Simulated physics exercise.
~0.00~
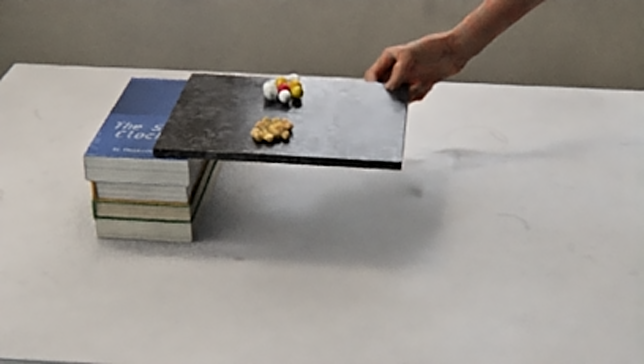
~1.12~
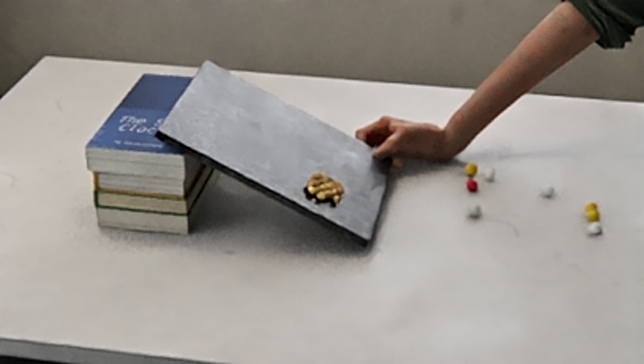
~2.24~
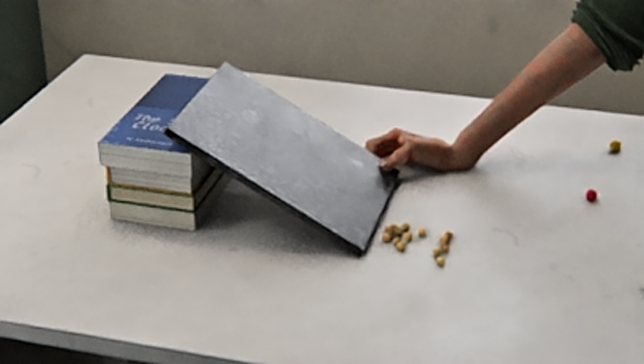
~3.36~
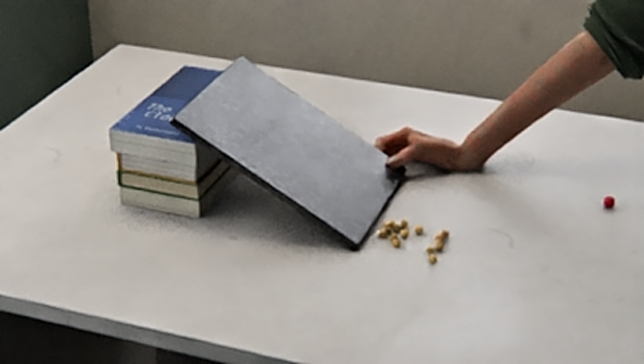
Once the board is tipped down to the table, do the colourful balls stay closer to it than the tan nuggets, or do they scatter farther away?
The colourful balls scatter farther, rolling well off to the right until only a red one is still in view, while the tan nuggets end up just past the foot of the board.
